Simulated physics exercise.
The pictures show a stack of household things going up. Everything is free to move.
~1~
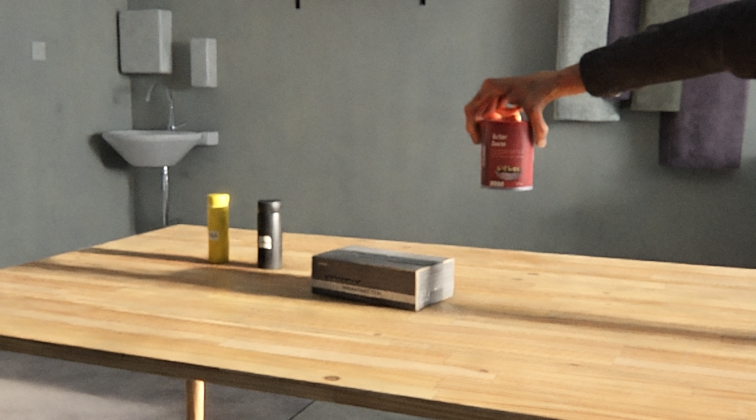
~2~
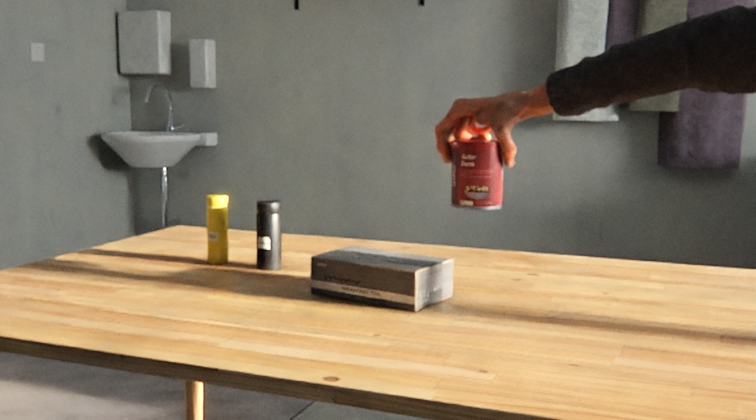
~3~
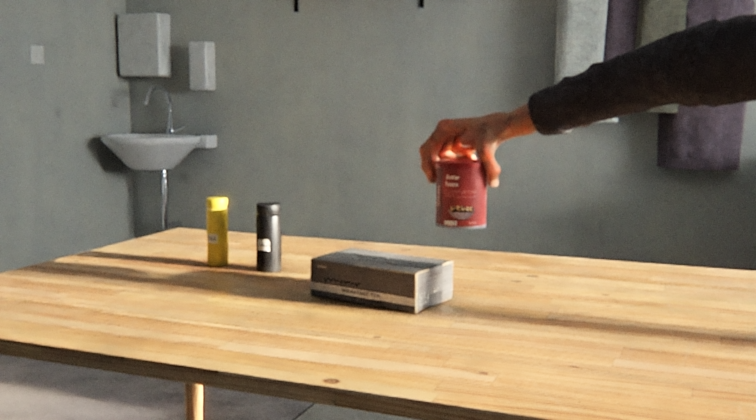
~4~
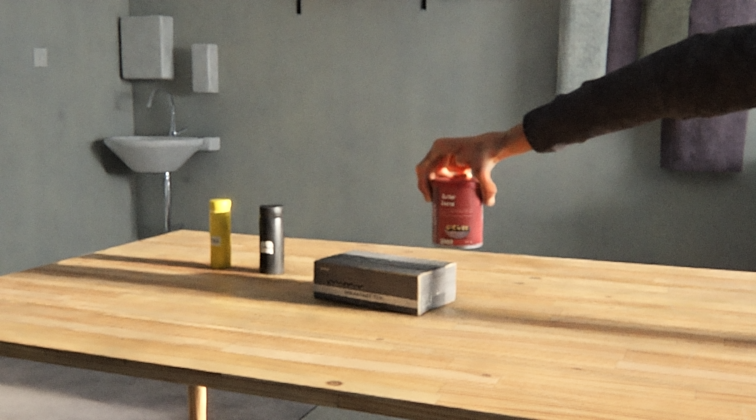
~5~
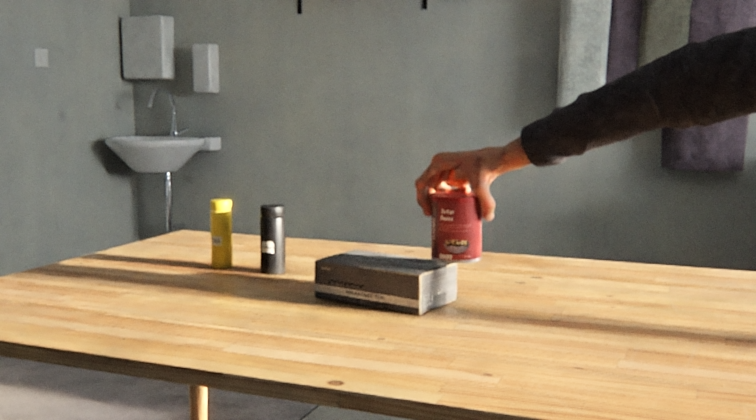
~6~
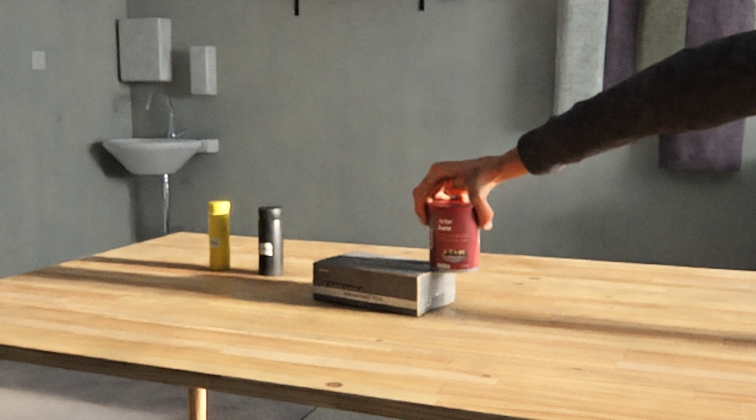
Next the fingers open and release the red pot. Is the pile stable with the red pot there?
As it turns out, it comes apart.
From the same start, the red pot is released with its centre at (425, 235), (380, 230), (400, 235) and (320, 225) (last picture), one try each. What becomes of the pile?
In the first case it holds; in the second case it holds; in the third case it stays up; in the fourth case it loses its balance.
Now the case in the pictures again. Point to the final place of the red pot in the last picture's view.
Around (498, 288).
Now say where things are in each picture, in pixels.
The first picture shows coming down; red pot (507, 154); yellow shaker (218, 228).
The second picture shows coming down; red pot (477, 174); black shaker (269, 235).
The third picture shows coming down; red pot (461, 193); grey box (381, 278).
The fourth picture shows coming down; red pot (458, 212); yellow shaker (220, 233).
The fifth picture shows coming down; red pot (456, 226); black shaker (273, 239).
The sixth picture shows in place under the hand; red pot (454, 236); grey box (383, 282).
Then, 0.30 s on from there, red pot now fallen.
Then, 0.40 s on from there, things are still on the move.
In the end, fallen, red pot; the other 3 unmoved. At the end, from the last picture's camera, red pot near (498, 288). The pile gives way.
